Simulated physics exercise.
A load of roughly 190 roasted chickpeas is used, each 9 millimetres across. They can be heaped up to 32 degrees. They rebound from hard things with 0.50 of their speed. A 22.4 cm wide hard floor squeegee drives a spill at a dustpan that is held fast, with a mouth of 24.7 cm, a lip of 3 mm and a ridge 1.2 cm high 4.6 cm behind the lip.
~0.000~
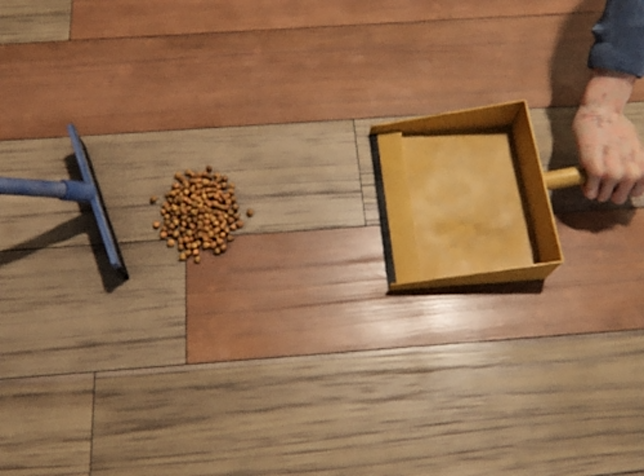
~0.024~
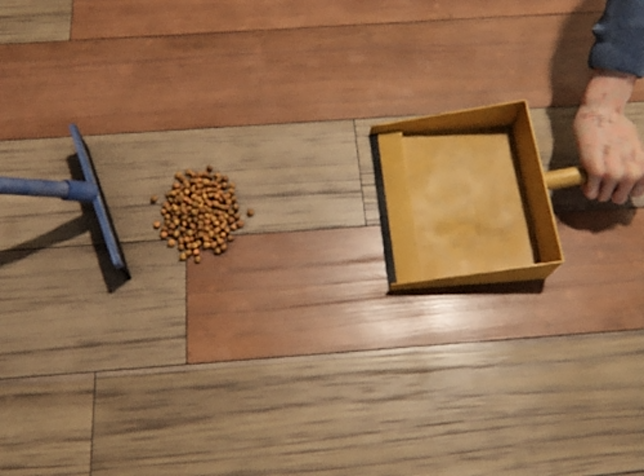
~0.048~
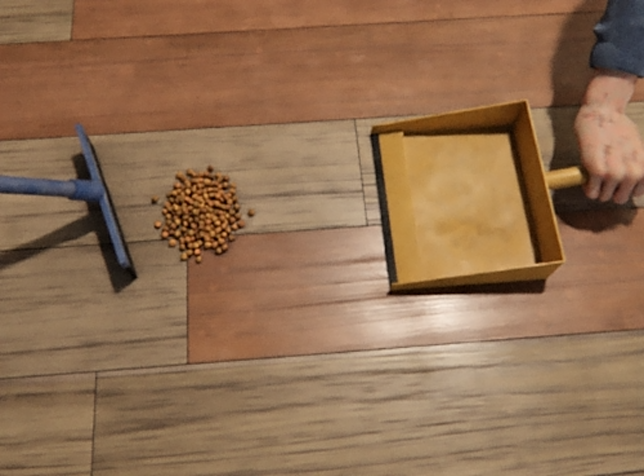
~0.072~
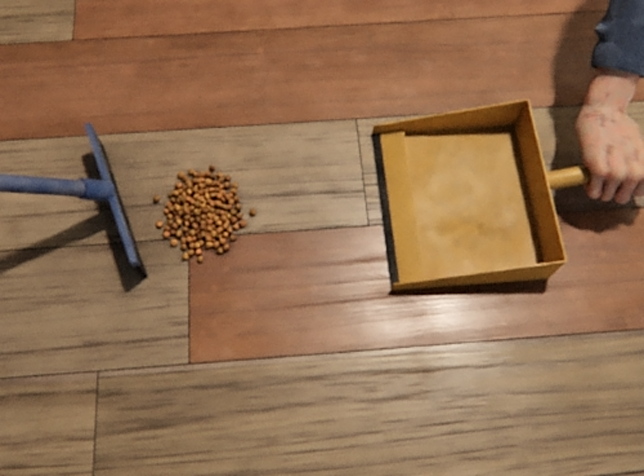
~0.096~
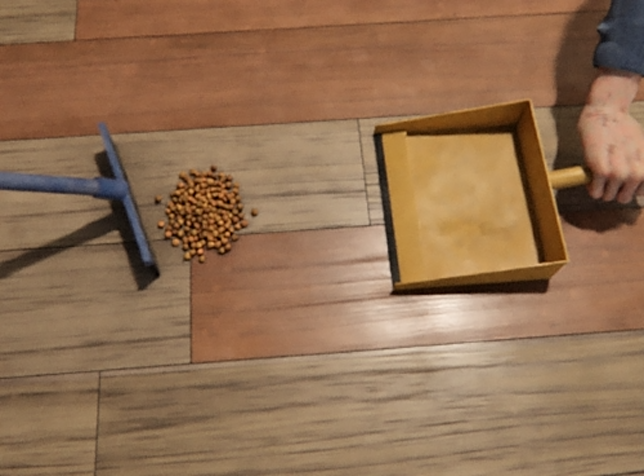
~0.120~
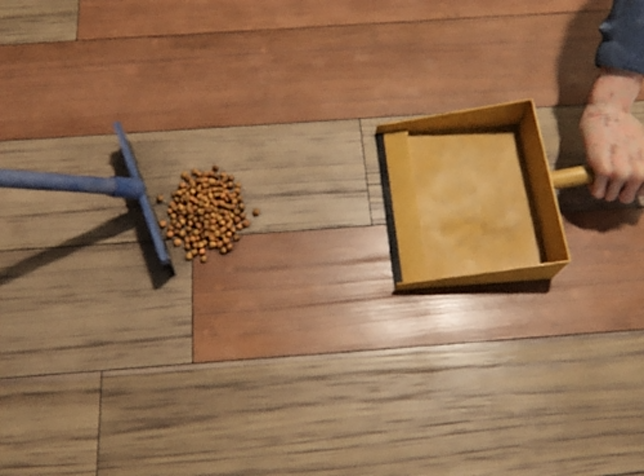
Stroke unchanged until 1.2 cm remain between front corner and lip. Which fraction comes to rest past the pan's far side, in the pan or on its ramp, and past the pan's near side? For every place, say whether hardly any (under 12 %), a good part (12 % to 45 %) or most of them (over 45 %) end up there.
Far side: A good part; pan: A good part; near side: Hardly any.
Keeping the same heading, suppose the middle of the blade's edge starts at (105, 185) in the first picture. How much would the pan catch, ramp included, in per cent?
20 %.
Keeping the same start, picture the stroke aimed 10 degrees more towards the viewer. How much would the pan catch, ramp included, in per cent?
10 %.
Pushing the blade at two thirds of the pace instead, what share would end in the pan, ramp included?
Some 15 %.
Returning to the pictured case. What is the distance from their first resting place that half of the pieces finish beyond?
It works out to some 26 cm.
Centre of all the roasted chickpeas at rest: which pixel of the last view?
About (375, 180).
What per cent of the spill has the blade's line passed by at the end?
Estimate: About 5 %.
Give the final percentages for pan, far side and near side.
Far side - 15; pan - 20; near side - 0.
After 0.31 s, middle of the blade 19 cm from the lip; 0 % over the lip, far side 5 %, near side 0 %.
After 0.43 s, middle of the blade 9 cm from the lip; 0 % over the lip, far side 10 %, near side 0 %.
After 0.69 s, middle of the blade 5 cm from the lip; 25 % over the lip, far side 15 %, near side 0 %.
In the end, at 1.5 s, far side 15 %, pan 20 %, near side 0 %, in front of the lip or behind the blade 60 %.
